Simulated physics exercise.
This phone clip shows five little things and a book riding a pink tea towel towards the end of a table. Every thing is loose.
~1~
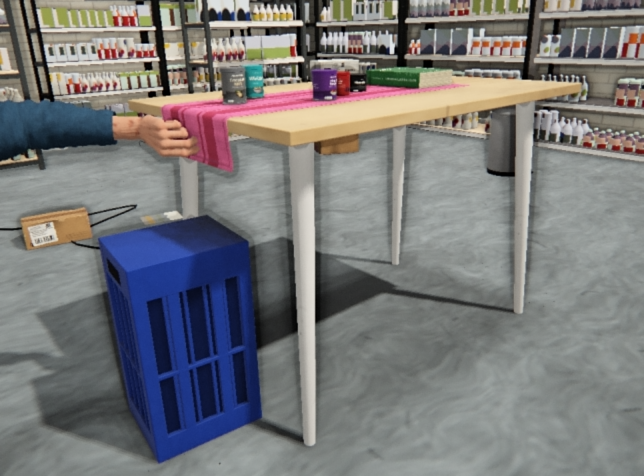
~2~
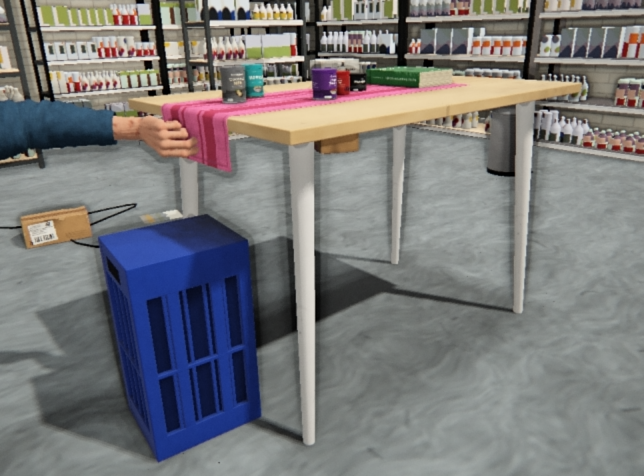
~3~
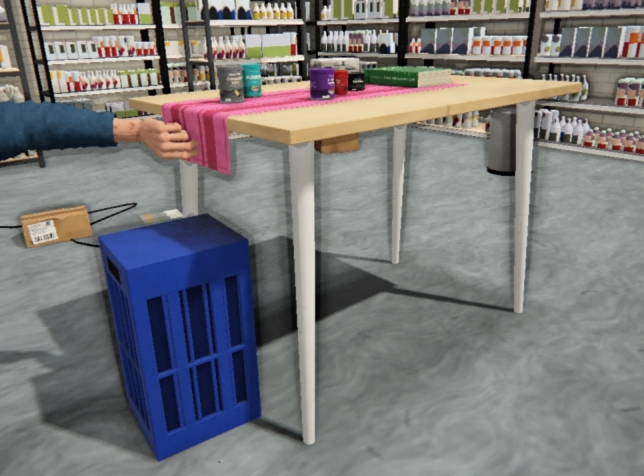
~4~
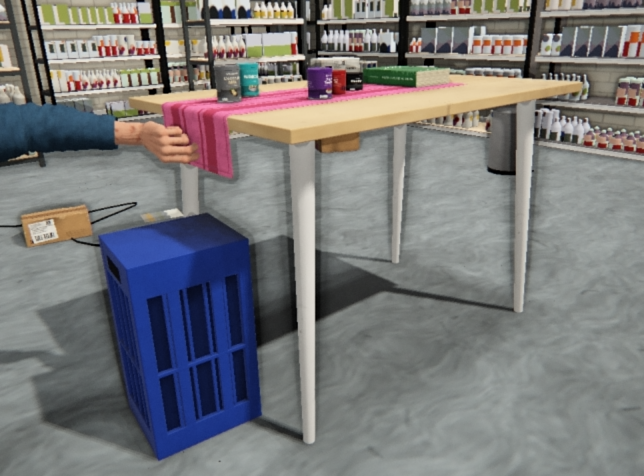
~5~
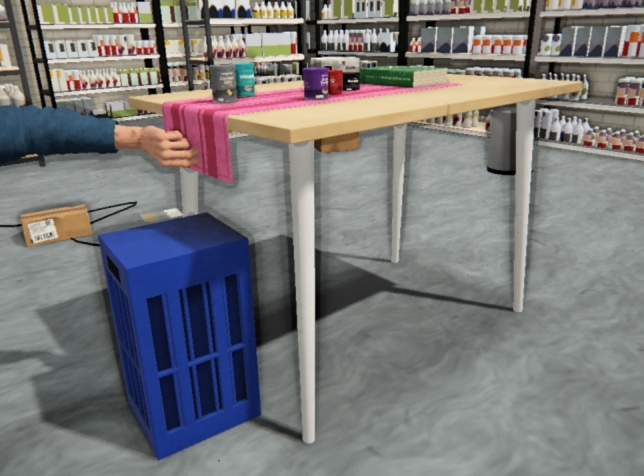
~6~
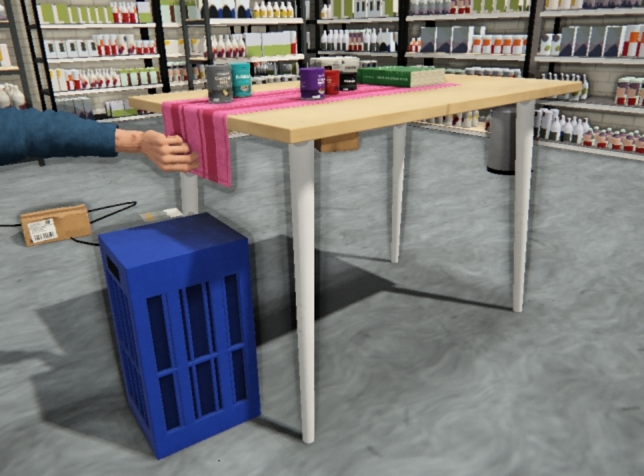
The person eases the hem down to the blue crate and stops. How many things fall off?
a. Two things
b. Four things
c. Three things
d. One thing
One thing.
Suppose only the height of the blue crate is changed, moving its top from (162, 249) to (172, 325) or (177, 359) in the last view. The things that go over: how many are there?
Over the edge: 3, then 4.
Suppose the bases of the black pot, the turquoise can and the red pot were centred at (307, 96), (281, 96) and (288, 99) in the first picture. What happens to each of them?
Looks like the black pot hangs in there, the turquoise can hangs in there, and the red pot hangs in there.
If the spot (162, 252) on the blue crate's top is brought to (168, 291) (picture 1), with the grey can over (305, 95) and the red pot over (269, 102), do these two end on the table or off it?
In the end the grey can rides it out; meanwhile the red pot gets dislodged.
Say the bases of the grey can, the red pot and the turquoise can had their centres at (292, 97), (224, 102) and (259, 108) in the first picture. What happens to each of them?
Grey can: Stays. Red pot: Goes. Turquoise can: Goes.
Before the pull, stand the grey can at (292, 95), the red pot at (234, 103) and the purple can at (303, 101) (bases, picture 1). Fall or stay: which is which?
The grey can? It stays where it is. The red pot tips off, and the purple can stays where it is.
Soon after, hem near (200, 214); all still up.
After that, hem on the crate; grey can gone.
In the end, hem on the crate; grey can gone. It carries off one.
